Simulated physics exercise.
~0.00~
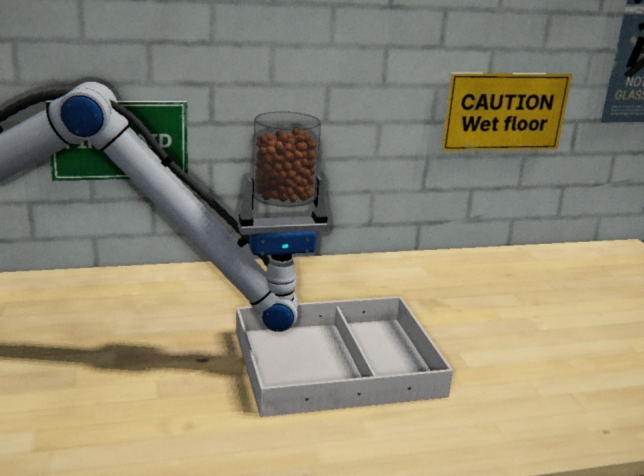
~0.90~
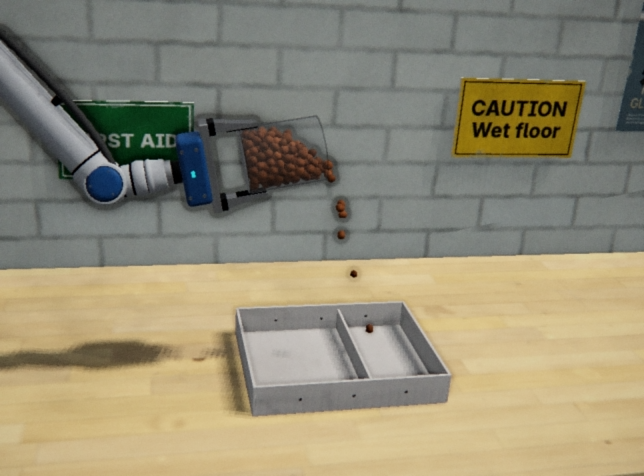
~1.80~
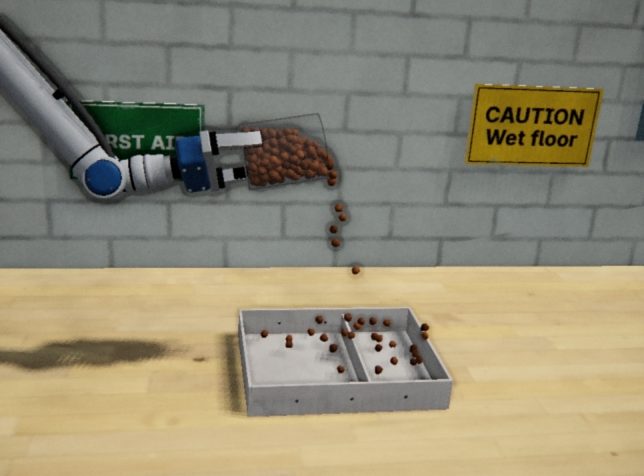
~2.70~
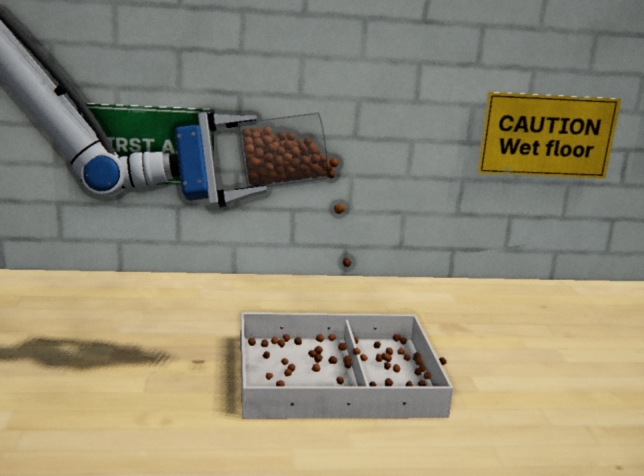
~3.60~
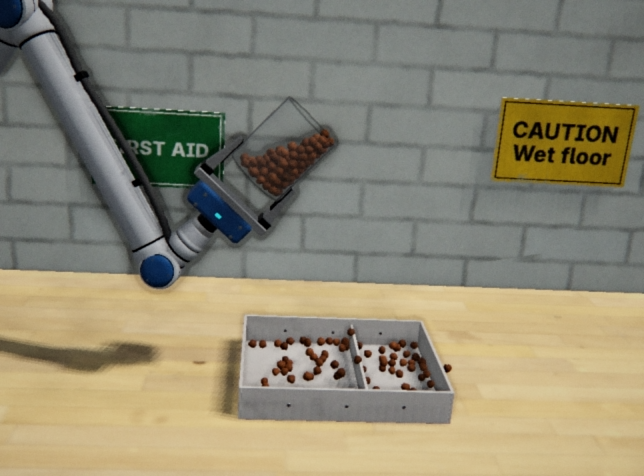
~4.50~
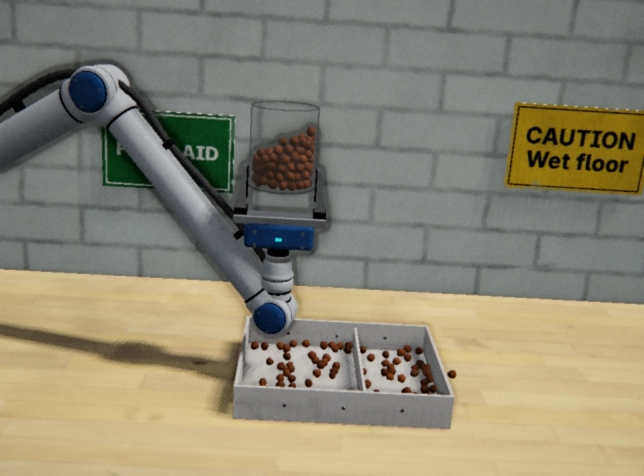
A grey robot arm with blue joints holds a clear beaker of brown hazelnuts upright above a shallow grey tray, split in two by a cross wall, on a pale wooden table. Behind stand a grey block wall, a green first aid sign and a yellow wet floor sign, seen from the front and slightly above. The arm tips the beaker onto its side toward the right, and nuts trickle down into both parts of the tray. The gripper twists the beaker while nuts keep dropping, then swings it back upright. Most nuts remain inside, with others scattered across both parts and one beside the tray's right edge.
